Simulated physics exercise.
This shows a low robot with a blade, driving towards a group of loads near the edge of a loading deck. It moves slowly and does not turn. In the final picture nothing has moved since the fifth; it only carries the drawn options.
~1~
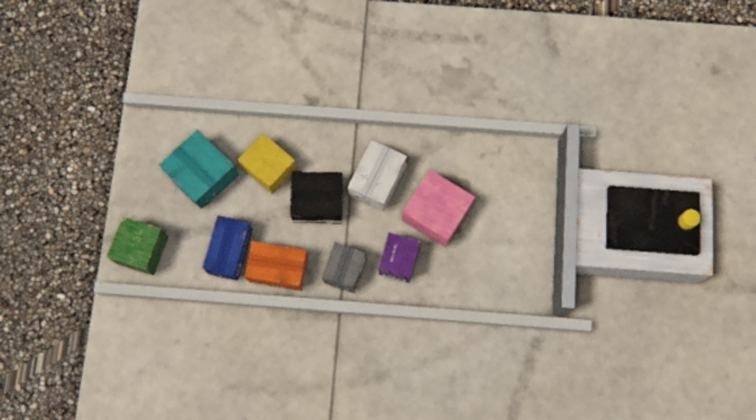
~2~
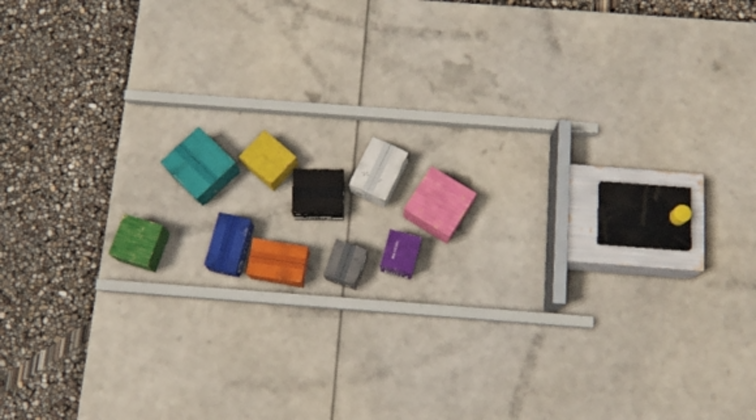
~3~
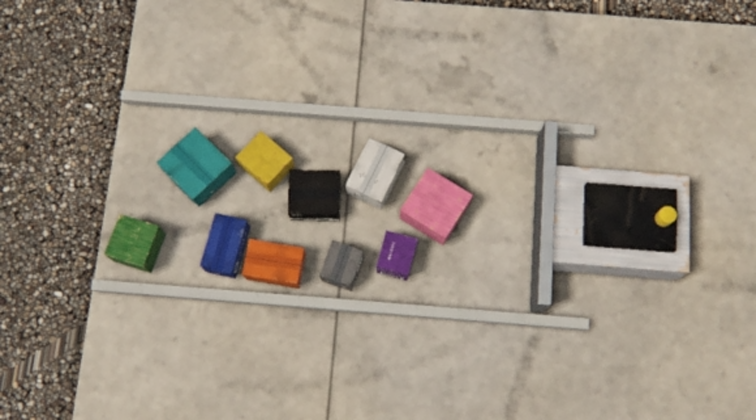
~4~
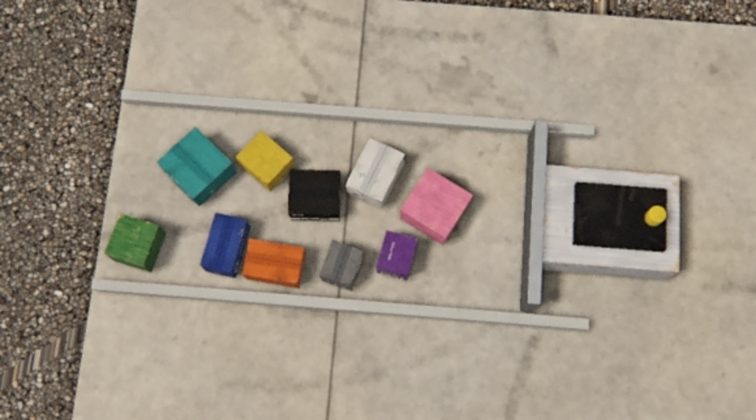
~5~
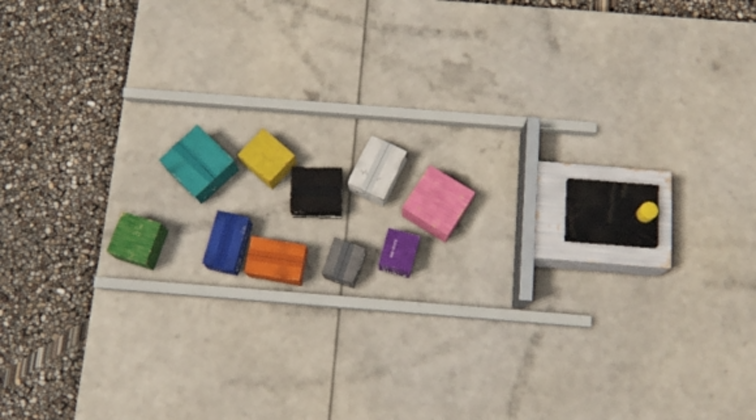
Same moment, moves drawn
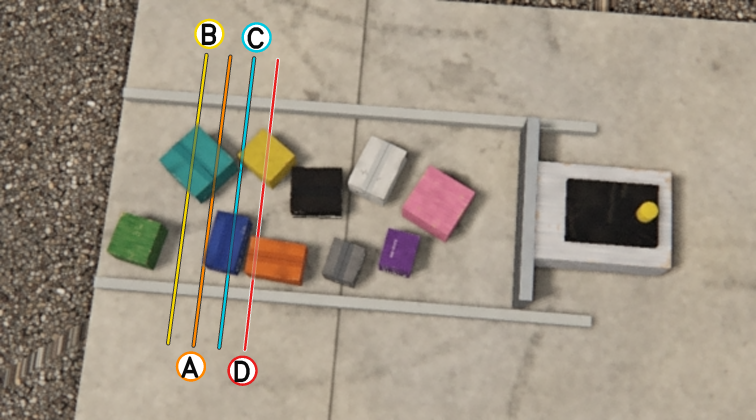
On a pale concrete deck, a low white robot with a wide grey blade sits between two rails, to the right of a loose group of coloured boxes. It creeps slowly left in a straight line, narrowing the gap to the pink and purple boxes, while the boxes stay where they are, untouched.
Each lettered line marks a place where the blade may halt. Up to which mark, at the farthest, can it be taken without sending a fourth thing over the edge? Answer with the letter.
No farther than A.
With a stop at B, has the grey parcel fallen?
No.
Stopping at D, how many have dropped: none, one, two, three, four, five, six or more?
In all, one.
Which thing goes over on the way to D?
The green crate.
On the marked copy, A at (213, 196); B at (188, 194); C at (237, 198); D at (262, 199).
With A. Early on, robot (489, 203); purple box (386, 258); white parcel (355, 167).
Further on, robot (374, 194); green crate (116, 242); blue box (154, 239).
At the end, robot (283, 188); green crate over the edge; blue box over the edge; three fallen.
As for the rest, B drops four; C is within the limit but short; D is within the limit but short.
